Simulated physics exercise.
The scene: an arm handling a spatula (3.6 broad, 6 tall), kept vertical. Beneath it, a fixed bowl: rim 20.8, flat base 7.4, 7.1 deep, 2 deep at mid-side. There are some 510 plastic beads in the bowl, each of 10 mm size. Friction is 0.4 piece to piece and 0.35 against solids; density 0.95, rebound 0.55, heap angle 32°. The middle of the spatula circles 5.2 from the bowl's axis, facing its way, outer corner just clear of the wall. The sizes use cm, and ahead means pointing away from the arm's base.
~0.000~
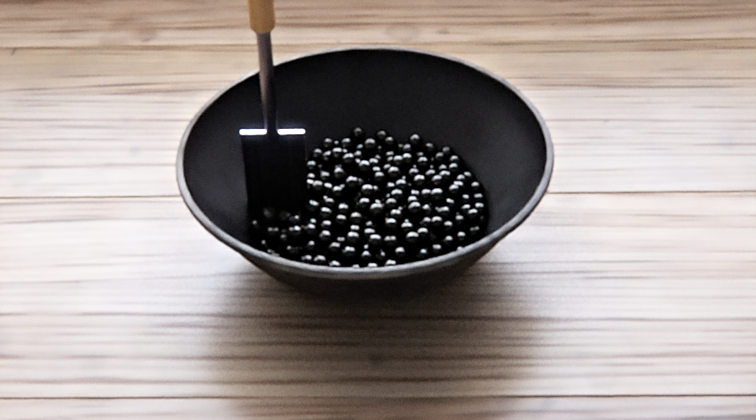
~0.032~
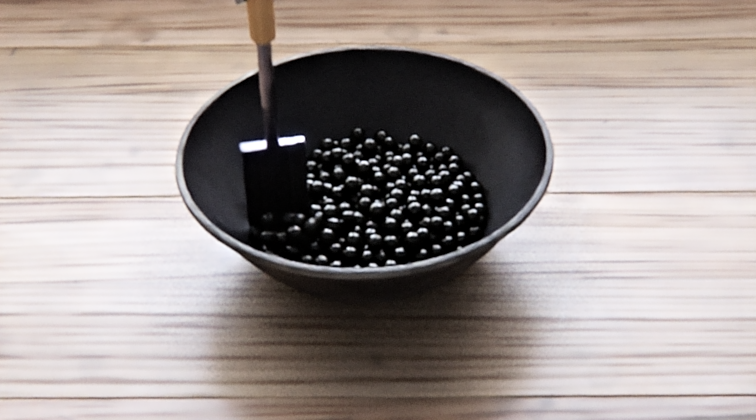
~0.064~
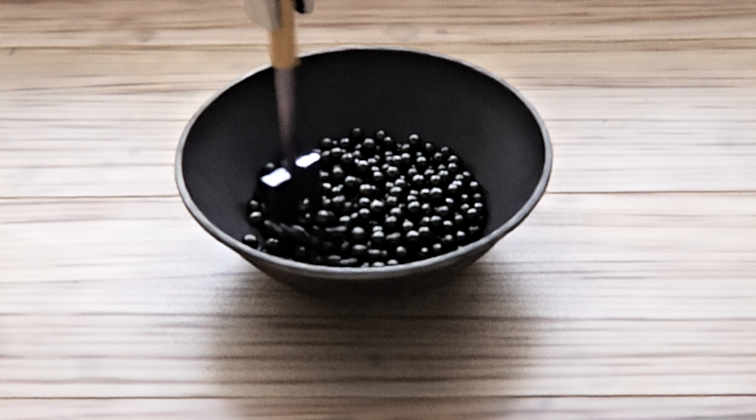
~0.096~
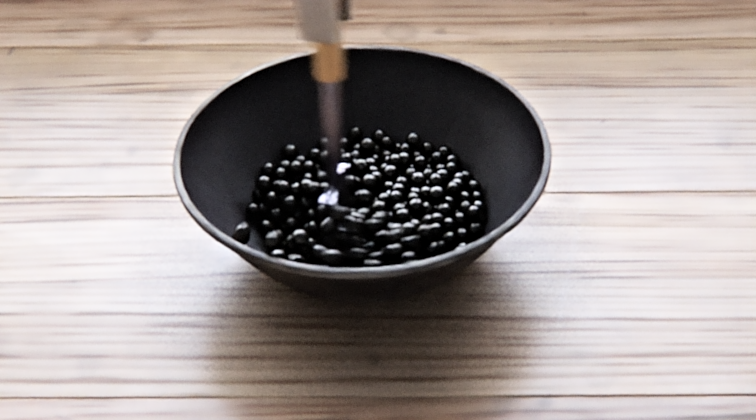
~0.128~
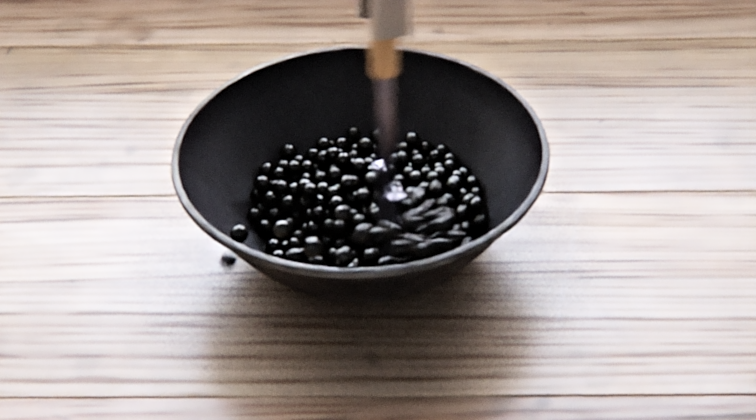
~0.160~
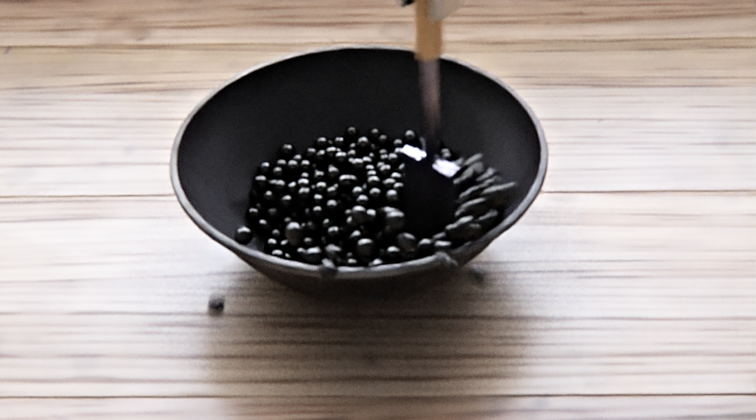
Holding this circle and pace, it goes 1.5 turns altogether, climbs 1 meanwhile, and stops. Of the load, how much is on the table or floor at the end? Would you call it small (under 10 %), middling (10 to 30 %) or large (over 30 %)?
I would call it middling.
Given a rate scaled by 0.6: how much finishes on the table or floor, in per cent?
It would come to around 0 percent.
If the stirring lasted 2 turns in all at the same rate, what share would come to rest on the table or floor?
Estimate: Near 20 %.
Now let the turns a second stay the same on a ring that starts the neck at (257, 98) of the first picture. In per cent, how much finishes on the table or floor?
Roughly 5 per cent.
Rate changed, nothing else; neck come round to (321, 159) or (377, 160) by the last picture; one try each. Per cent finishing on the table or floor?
Well, about 0 percent the first time and about 5 percent the second.
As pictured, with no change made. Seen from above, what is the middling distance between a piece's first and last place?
I'd estimate close to 5 cm.
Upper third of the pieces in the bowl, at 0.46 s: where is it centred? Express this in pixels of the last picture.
The centre lies near (334, 213) in the last picture.
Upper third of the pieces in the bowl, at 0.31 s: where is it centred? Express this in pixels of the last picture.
I'd put it at around (326, 124).
By 0.31 s, 293° round, highest piece 10 above the table; 458 in the bowl, 15 on the table or floor, 35 in flight or on the tool.
By 0.46 s, 84° round, highest piece 10 above the table; 421 in the bowl, 60 on the table or floor, 27 in flight or on the tool.
By 0.74 s, 180° round, highest piece 6 above the table; 416 in the bowl, 92 on the table or floor.
By 1.44 s, 180° round, highest piece 5 above the table; 416 in the bowl, 92 on the table or floor.
Final count, 416 in the bowl, 92 on the table or floor. That is 18 % on the table or floor.
